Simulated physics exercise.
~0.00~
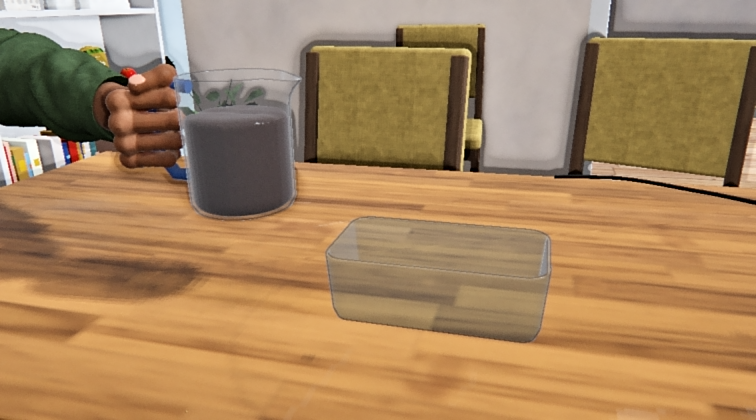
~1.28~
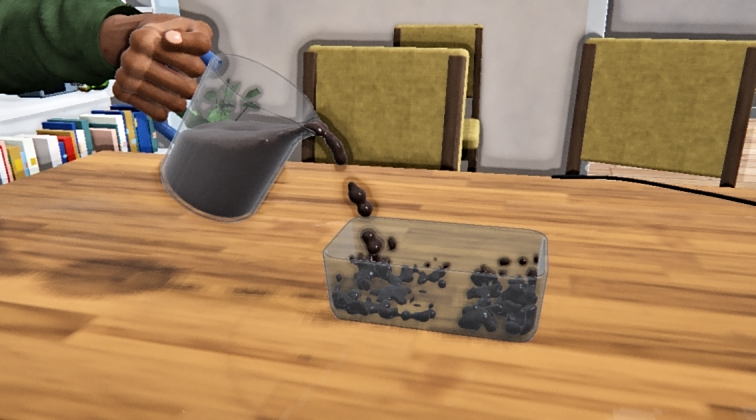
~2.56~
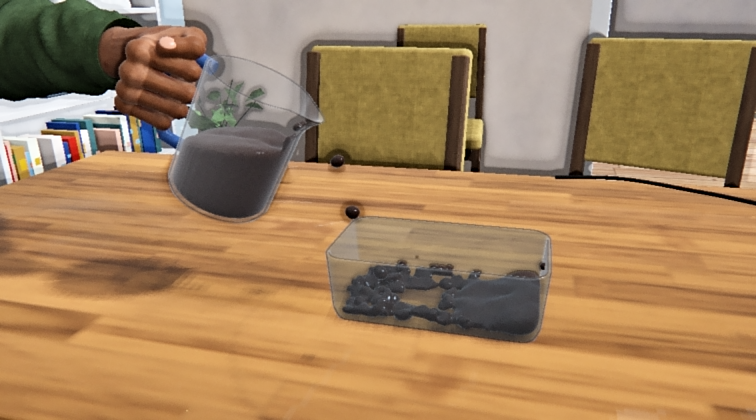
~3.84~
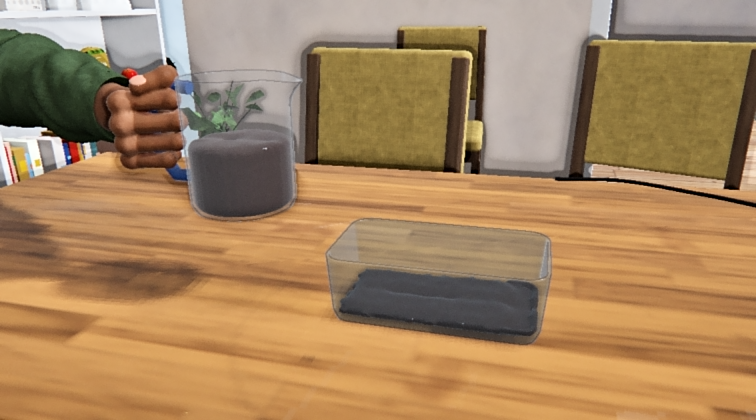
Dark liquid pouring from a tilted glass pitcher into a clear box on a wooden table, a hand then levelling the pitcher.
